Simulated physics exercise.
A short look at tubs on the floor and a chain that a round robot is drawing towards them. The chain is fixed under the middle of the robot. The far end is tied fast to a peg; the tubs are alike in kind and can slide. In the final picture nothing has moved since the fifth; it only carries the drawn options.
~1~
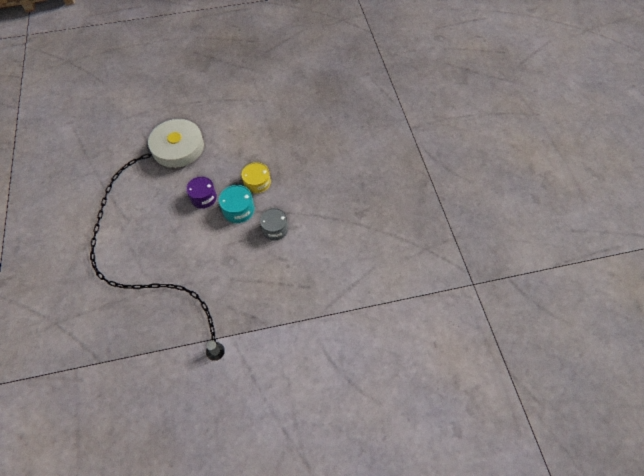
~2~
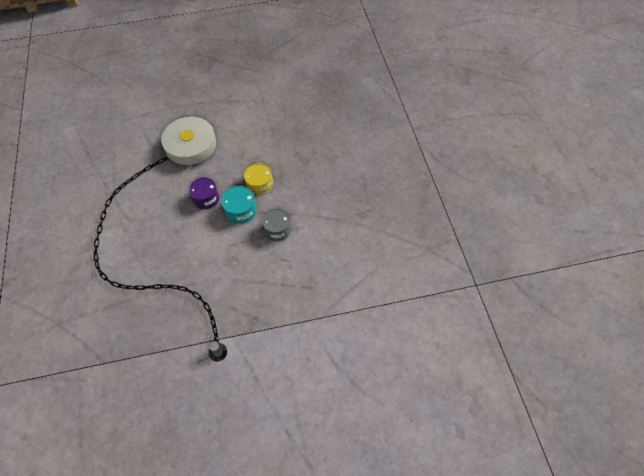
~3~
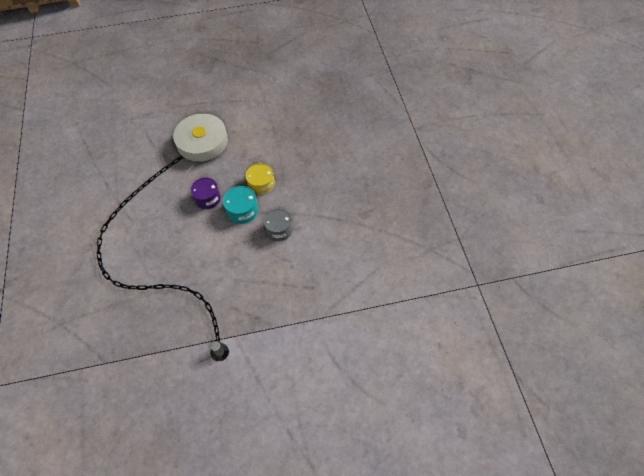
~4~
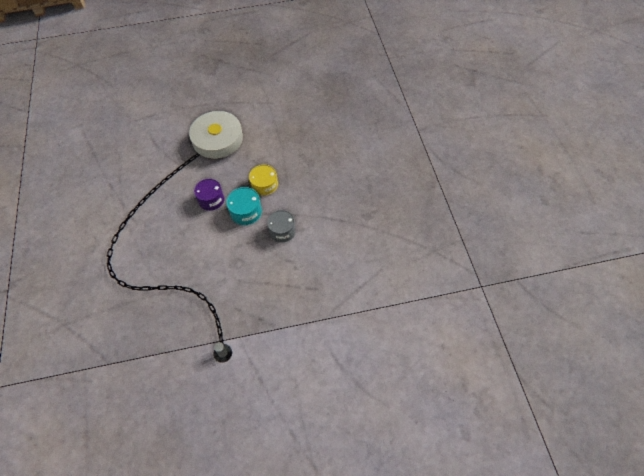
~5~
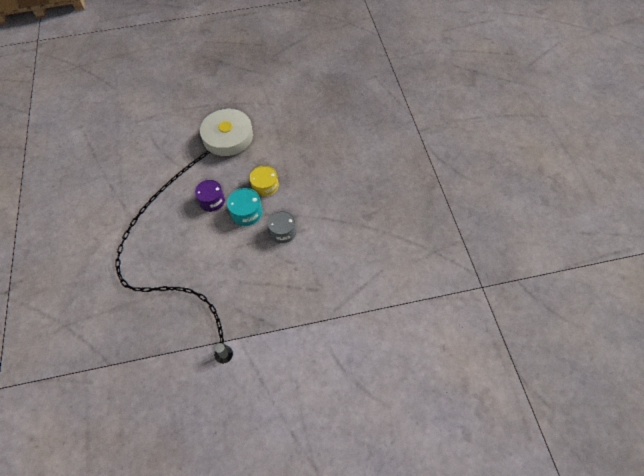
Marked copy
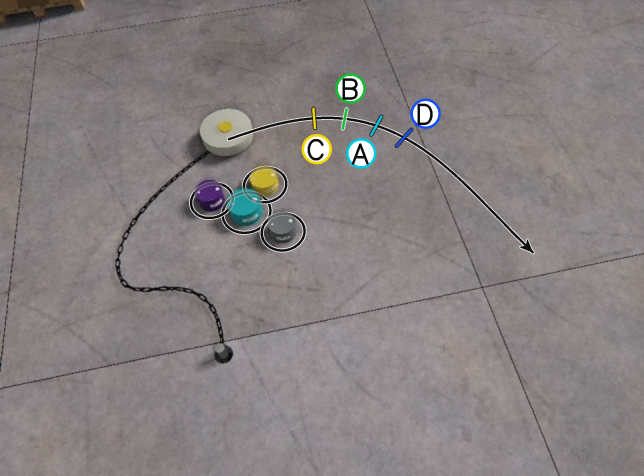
On a concrete floor, a round pale robot moves right past four still, coloured tubs, drawing a chain fastened to a peg.
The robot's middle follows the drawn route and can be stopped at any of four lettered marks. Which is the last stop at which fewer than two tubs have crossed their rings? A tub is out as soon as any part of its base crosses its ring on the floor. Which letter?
Up to mark B.
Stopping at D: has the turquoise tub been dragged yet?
Yes.
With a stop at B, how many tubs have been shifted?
One.
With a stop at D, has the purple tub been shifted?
Yes.
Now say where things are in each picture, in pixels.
In the first frame, peg (213, 349); turquoise tub (237, 204); yellow tub (256, 178).
In the second frame, robot (190, 142); purple tub (204, 194).
In the third frame, robot (201, 138); peg (218, 349).
In the fourth frame, robot (217, 136); yellow tub (264, 180).
In the fifth frame, robot (227, 133); grey tub (282, 227); peg (222, 351); turquoise tub (245, 207).
On the marked copy, A at (376, 126); B at (345, 119); C at (314, 118); D at (404, 138); the route from (229, 139) via (395, 133) to (533, 252).
With B. Early on, robot (267, 120).
Further on, robot (310, 112).
At the end, robot (345, 113); purple tub (219, 197); one over the rings.
As for the rest, A has two over the rings; C is within the limit but short; D has four over the rings.
